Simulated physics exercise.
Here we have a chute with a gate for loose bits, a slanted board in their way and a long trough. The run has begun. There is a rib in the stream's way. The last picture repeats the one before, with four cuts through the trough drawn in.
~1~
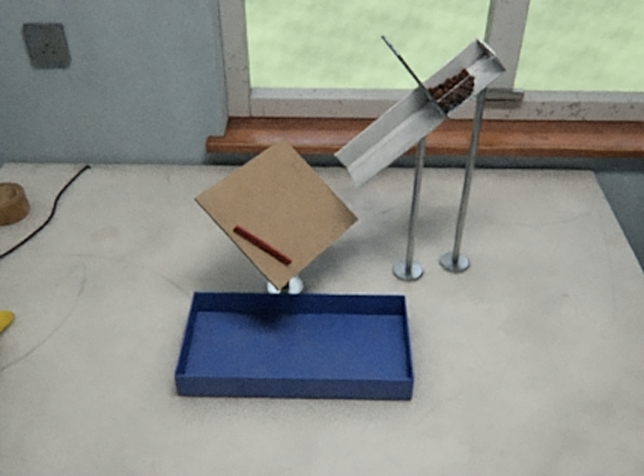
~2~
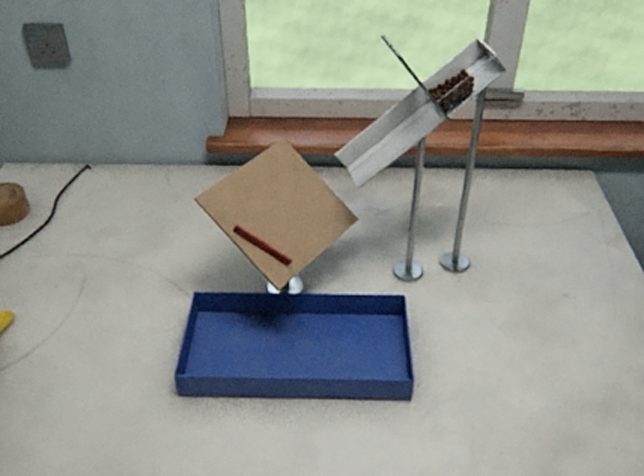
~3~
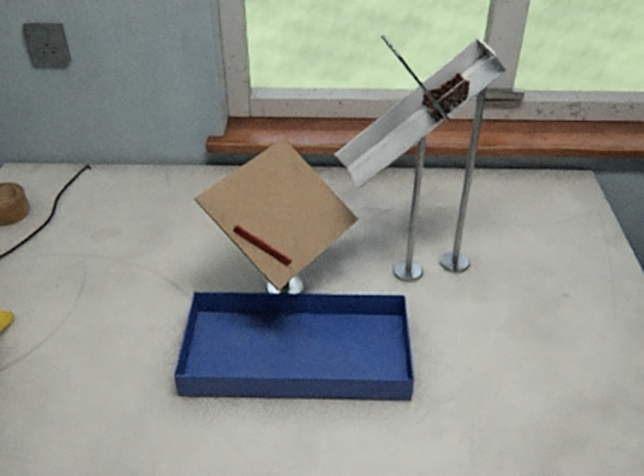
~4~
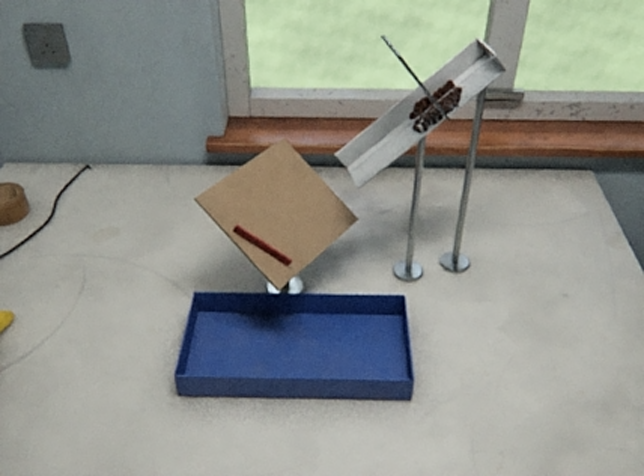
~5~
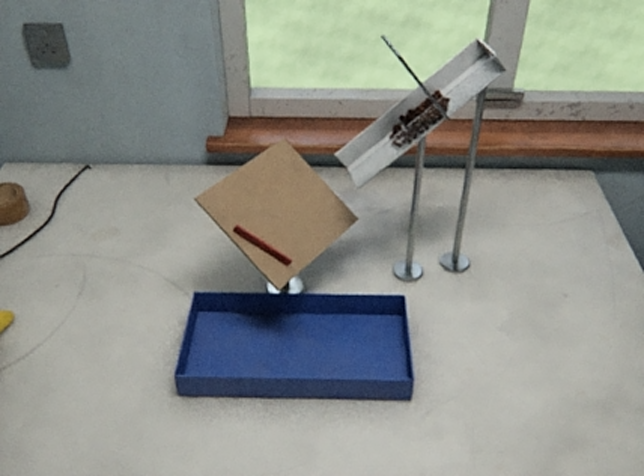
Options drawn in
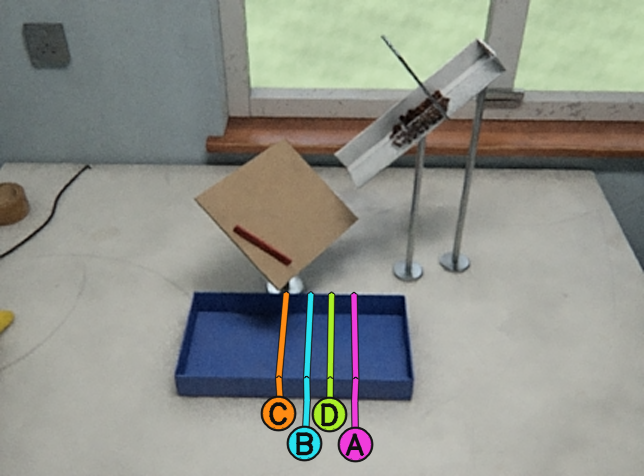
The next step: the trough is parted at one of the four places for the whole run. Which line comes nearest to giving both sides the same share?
The best line is D.
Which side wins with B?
More lands on the right.
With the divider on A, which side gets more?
Left.
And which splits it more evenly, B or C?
It is B.
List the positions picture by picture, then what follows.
In the first frame, load behind the gate near (445, 91), allspice berries; lip of the chute near (353, 178), sloping fairly steeply.
In the second frame, middle of the board near (282, 209), tilted fairly steeply; middle of its low edge near (322, 253); of its high edge near (242, 166).
In the third frame, front corners of the trough near (175, 375) and (414, 379), empty; front of the load near (430, 112).
In the fourth frame, middle of the load near (433, 109); its front near (415, 127), close to a quarter of the way to the lip; rib from (237, 225) to (292, 261).
In the fifth frame, middle of the load near (420, 120); its front near (395, 143), close to half of the way to the lip.
On the marked copy, line A crosses the front rim at (355, 378); line B crosses the front rim at (306, 378); line C crosses the front rim at (278, 377); line D crosses the front rim at (330, 378).
With A, of what is caught, all but a few on the left of the divider, a small share on the right.
With B, of what is caught, a small share on the left of the divider, the bulk on the right.
With C, of what is caught, none at all on the left of the divider, the whole lot on the right.
With D, of what is caught, close to two thirds on the left of the divider, close to a third on the right.
